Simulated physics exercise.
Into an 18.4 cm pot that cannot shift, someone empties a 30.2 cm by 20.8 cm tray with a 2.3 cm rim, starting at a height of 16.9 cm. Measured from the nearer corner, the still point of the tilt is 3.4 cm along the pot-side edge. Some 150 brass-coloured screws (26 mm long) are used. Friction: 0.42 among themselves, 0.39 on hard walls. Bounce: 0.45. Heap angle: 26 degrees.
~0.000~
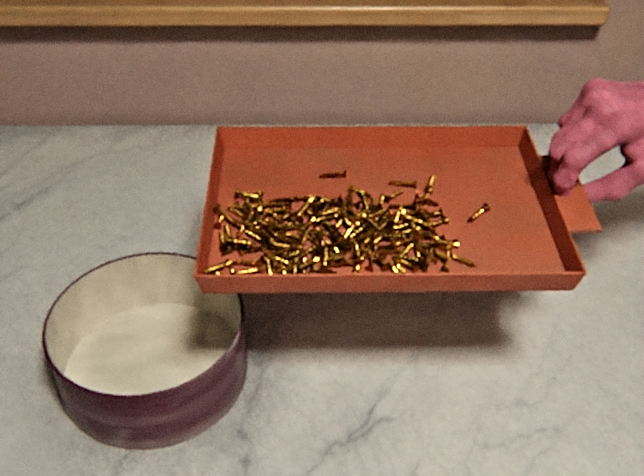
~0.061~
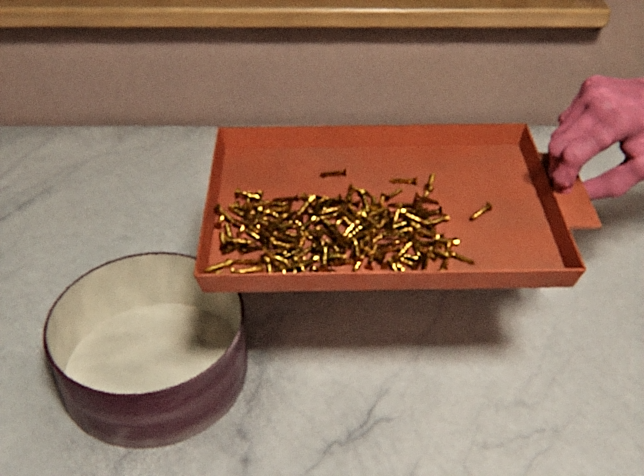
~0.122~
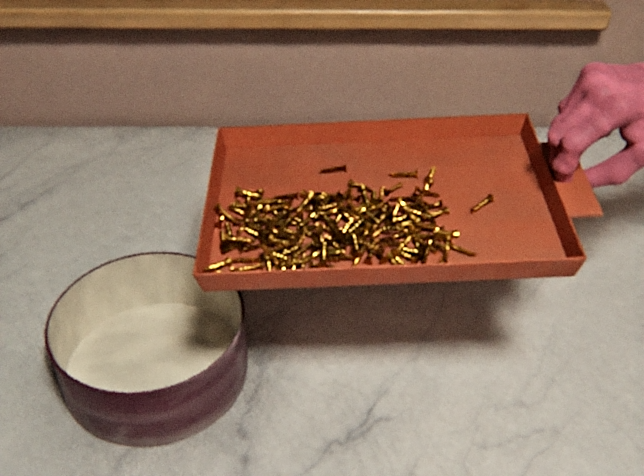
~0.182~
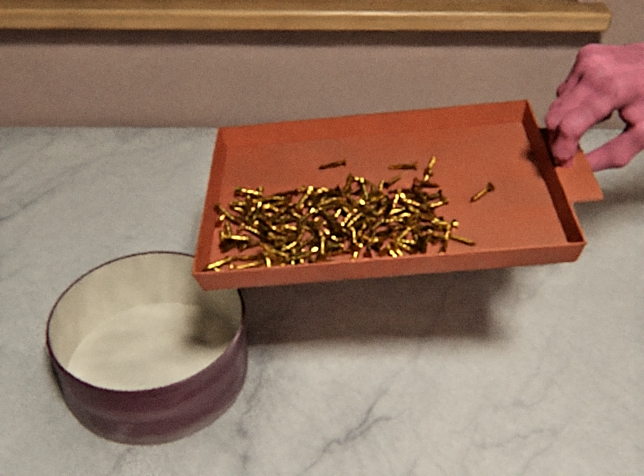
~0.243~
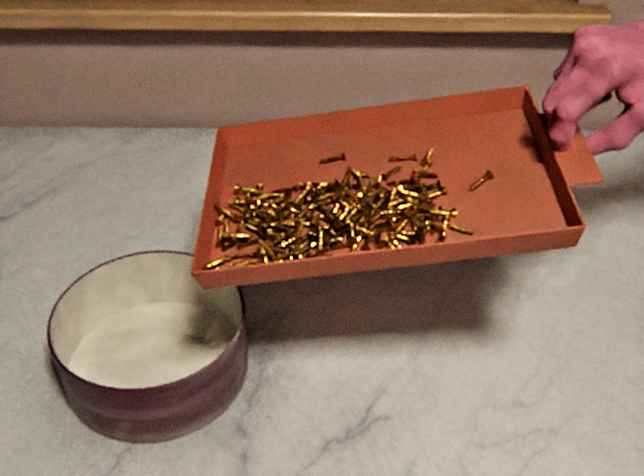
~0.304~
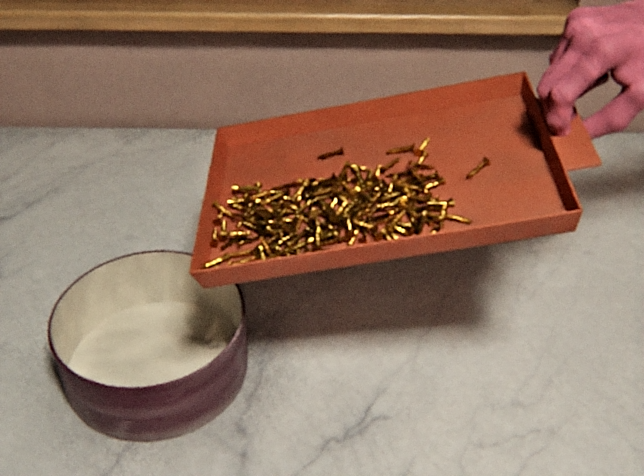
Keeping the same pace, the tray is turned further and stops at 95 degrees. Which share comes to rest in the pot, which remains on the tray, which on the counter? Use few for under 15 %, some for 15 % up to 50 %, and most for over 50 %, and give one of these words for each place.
Pot: Most, left on the tray: Few, counter: Few.
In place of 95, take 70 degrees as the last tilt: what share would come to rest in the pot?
I'd expect some 40 per cent in the pot.
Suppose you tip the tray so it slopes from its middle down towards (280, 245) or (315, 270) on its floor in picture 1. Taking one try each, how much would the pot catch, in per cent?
First try: About 75 percent; second try: About 15 percent.
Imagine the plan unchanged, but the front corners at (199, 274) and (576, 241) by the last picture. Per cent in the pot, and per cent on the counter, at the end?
Final per cent - pot 40, counter 60.
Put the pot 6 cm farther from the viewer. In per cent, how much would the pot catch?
Share in pot: Approx. 80 %.
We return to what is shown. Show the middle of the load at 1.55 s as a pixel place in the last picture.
I reckon close to (198, 221).
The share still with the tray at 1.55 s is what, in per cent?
It's roughly 90 percent.
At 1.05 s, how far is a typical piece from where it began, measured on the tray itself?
Displacement on the tray: About 8 cm.
After 1.05 s, tilt 51 degrees; the tray holds 100 %, the pot 0 %.
After 1.55 s, tilt 77 degrees; the tray holds 90 %, the pot 5 %.
After 2.11 s, tilt 95 degrees; the tray holds 0 %, the pot 90 %.
At rest (2.8 s), pot 90 %, tray 0 %, counter 10 %.
